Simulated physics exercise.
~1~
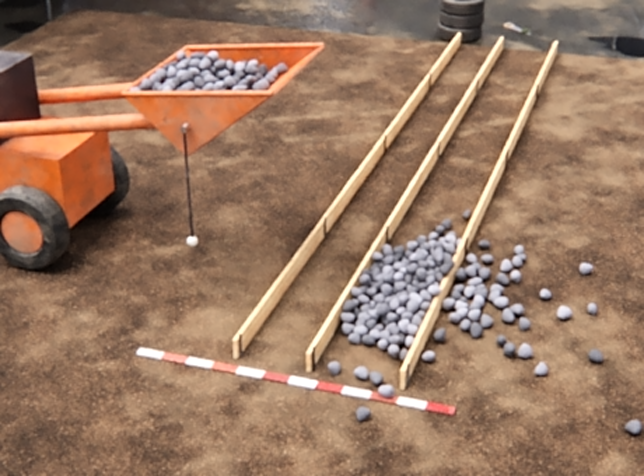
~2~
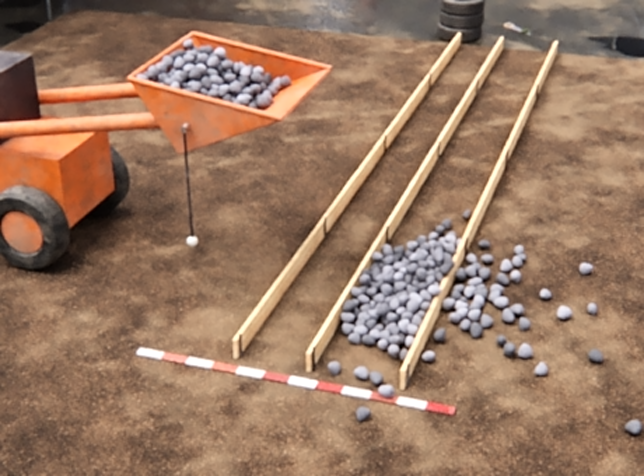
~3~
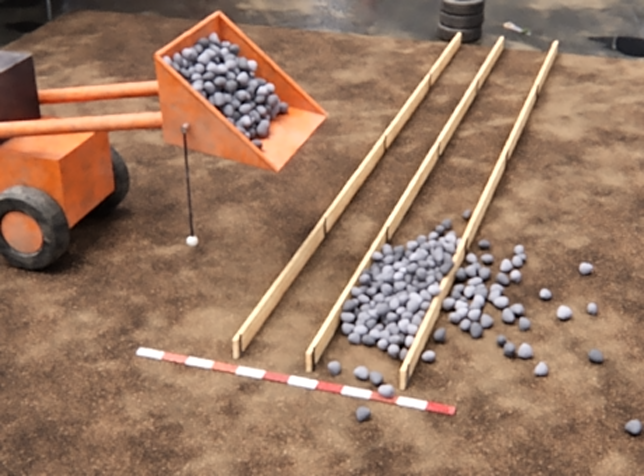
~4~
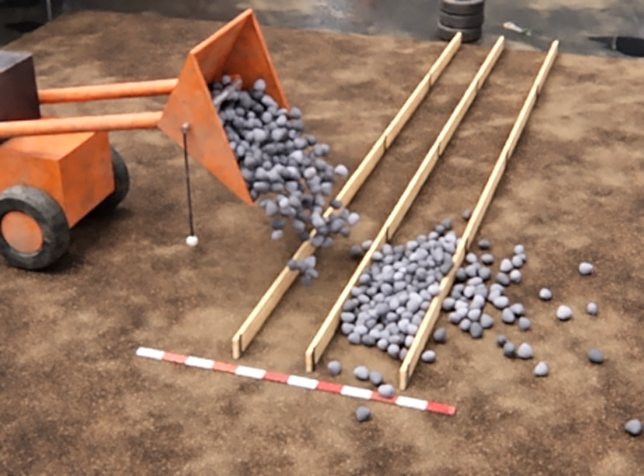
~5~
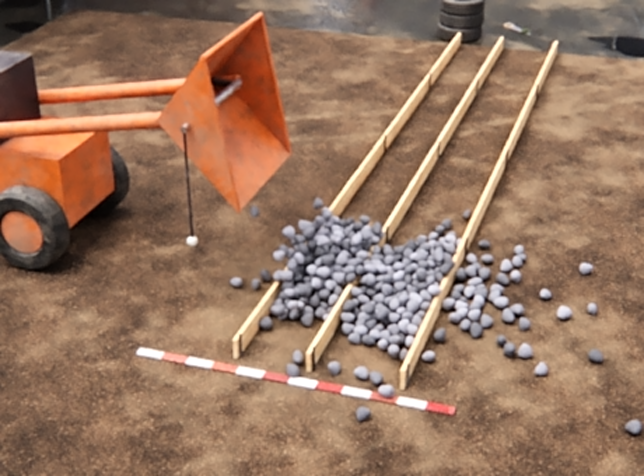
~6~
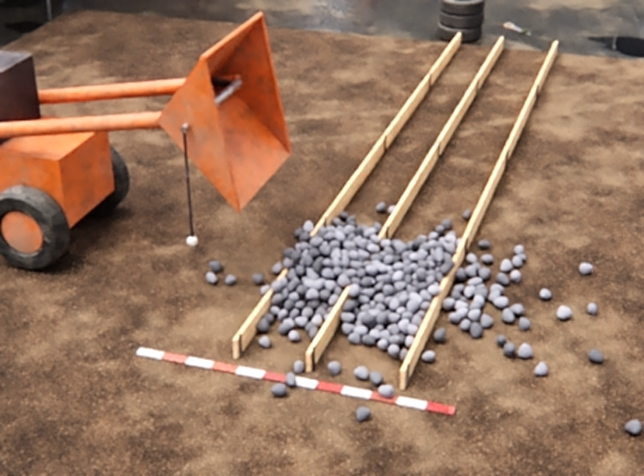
An orange loader stands at the left on brown ground, seen from above at an angle, its bucket heaped with grey stones and a white ball hanging beneath on a dark rod. To the right, three long pale boards form two bays, with an earlier pile lying in the far bay and scattered beyond the last board; a red and white staff lies in front. The bucket tips steadily forward, and the stones slide to its lip, then pour over the nearest board. They fill the near bay and merge with the old pile, a few rolling out leftward and frontward. The emptied bucket stays steeply tilted as the stones settle.
